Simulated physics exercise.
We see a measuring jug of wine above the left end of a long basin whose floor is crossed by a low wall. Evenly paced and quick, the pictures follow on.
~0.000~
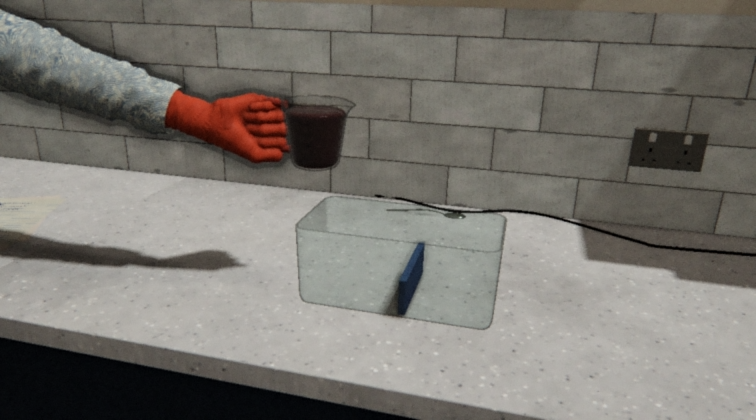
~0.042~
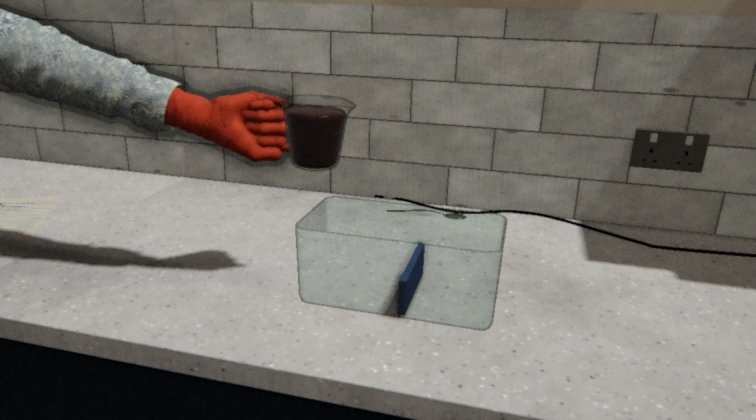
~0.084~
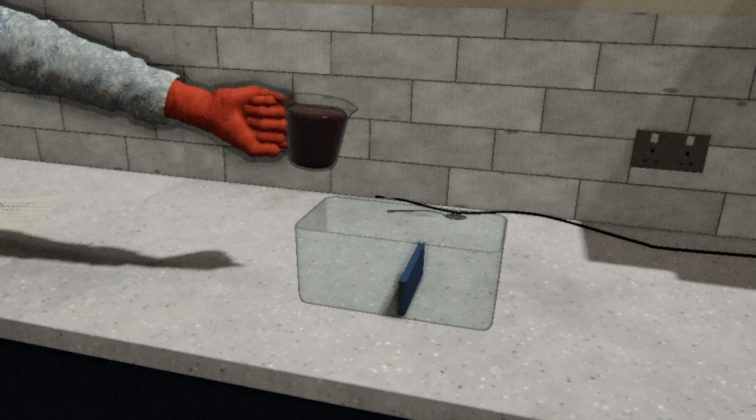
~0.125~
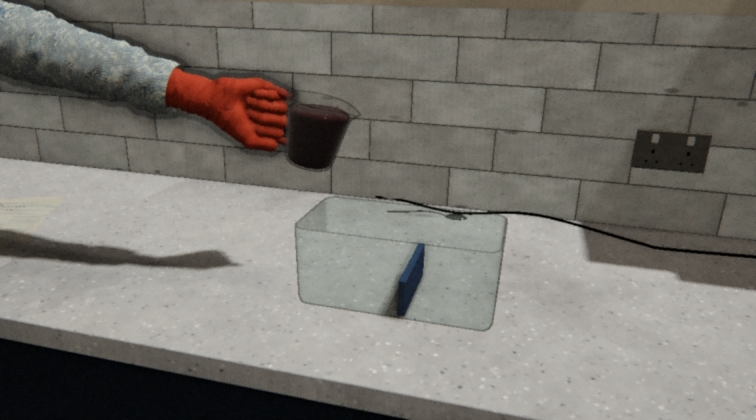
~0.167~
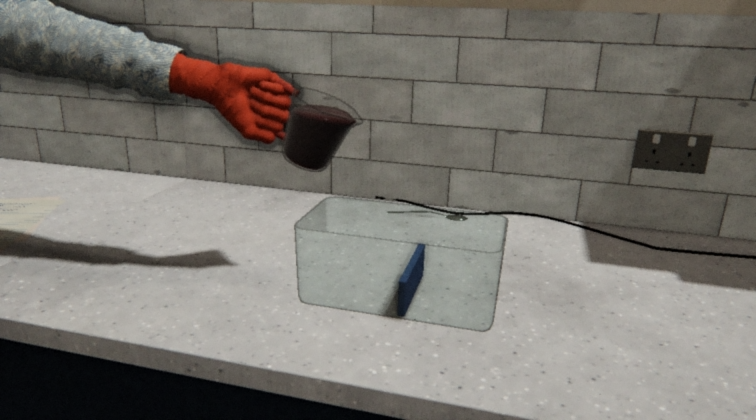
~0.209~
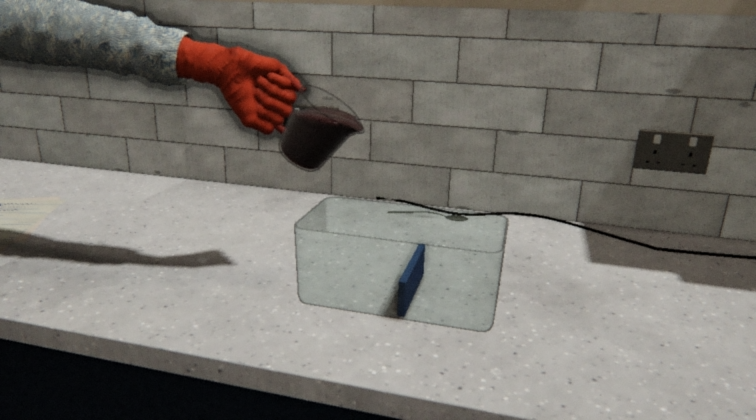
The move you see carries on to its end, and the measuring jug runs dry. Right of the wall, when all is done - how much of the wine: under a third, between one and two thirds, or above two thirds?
When all is done, under a third is there.
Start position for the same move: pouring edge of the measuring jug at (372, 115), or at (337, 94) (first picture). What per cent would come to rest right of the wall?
Estimate: 15 per cent, then 5 per cent.
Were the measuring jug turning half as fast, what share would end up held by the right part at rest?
Close to 0 in a hundred.
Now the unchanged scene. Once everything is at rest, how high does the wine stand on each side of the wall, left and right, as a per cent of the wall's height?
Left part: 30 per cent; right part: 0.
A moment on, the measuring jug is tipped on its side and 49 per cent is still to pour, 22 is left of the wall and 0 right of it.
Next, the measuring jug is tipped on its side and 12 per cent is still to pour, 72 is left of the wall and 0 right of it.
Then the measuring jug is tipped on its side and 2 per cent is still to pour, 88 is left of the wall and 2 right of it.
Later the measuring jug is tipped on its side and 0 per cent is still to pour, 92 is left of the wall and 3 right of it.
In the end 93 per cent lies left of the wall, 4 right of it and 4 outside.
